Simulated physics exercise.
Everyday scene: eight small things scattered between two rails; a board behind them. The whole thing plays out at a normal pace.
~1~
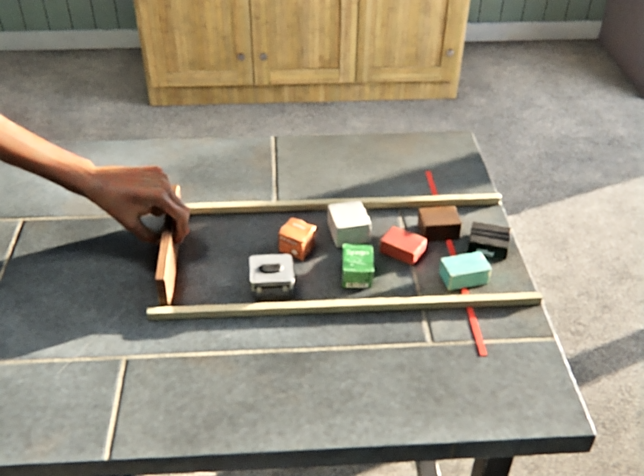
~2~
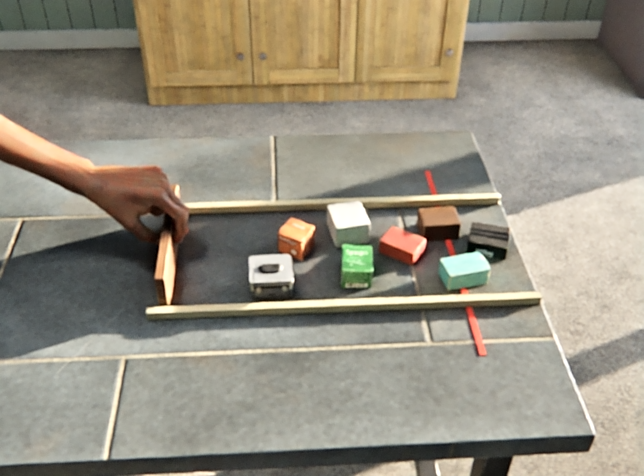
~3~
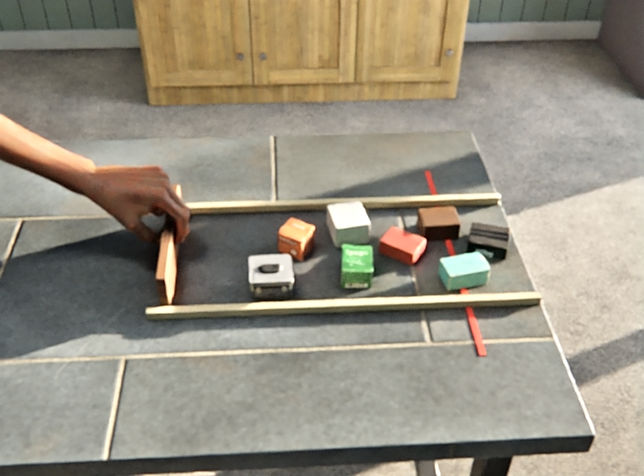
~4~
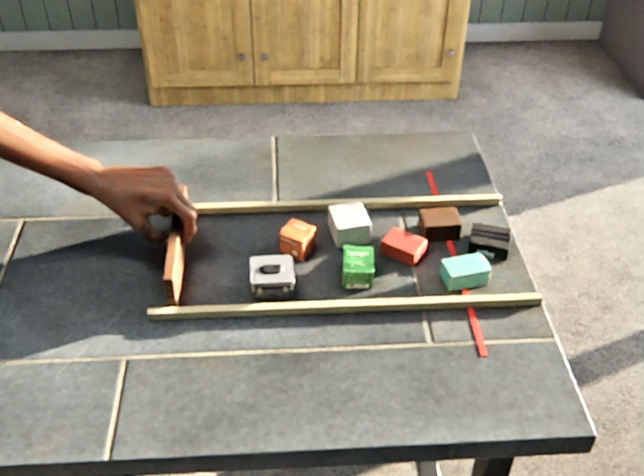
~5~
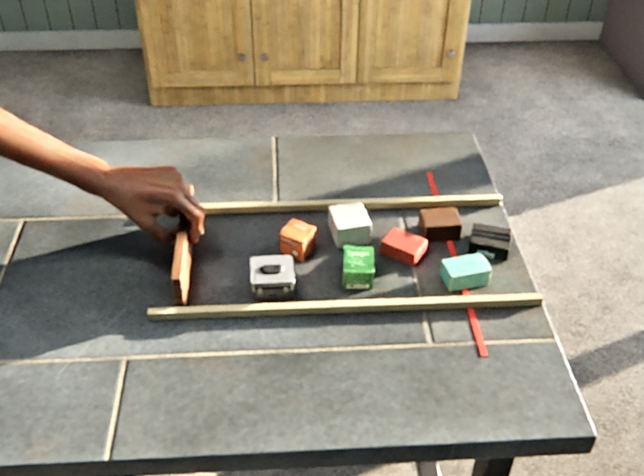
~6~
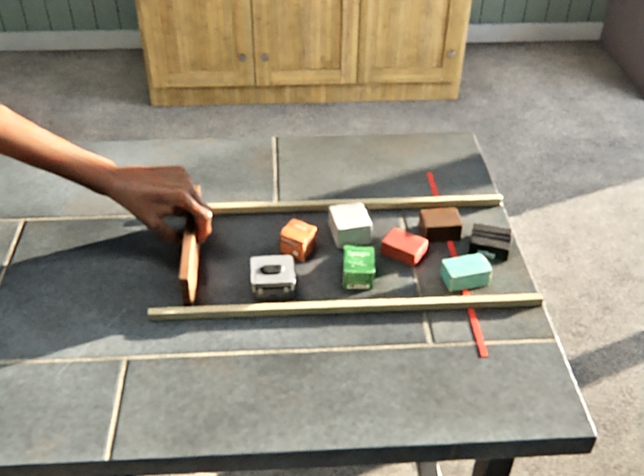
A hand holding a thin wooden board upright at the left end of two rails stays nearly still at first. Then it slides the board a short way to the right, toward eight small objects scattered between the rails, which stay in place without the board touching them.
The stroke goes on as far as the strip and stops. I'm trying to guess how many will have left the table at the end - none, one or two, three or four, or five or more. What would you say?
I would say one or two.
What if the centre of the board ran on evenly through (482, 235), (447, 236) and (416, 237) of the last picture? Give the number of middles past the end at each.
In that order 5, 2 and 0.
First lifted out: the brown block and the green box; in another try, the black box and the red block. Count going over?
Try one: 1; try two: 1.
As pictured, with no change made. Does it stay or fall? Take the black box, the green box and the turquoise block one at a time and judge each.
One by one: The black box lands below; the green box remains in place; the turquoise block lands below.
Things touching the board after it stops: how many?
It touches 3.
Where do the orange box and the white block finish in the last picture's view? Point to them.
Reading them off: First (466, 234); then (462, 208).
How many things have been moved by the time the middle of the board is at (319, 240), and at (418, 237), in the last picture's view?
Counts: 4 / 8.
Soon after, none off yet; black box at rest near (490, 242); turquoise block at rest near (466, 272); brown block at rest near (440, 225).
Then, none off yet; black box at rest near (490, 242); turquoise block moving near (474, 273); brown block at rest near (440, 224).
At rest, the number that fall off is one or two; fallen, turquoise block and black box.
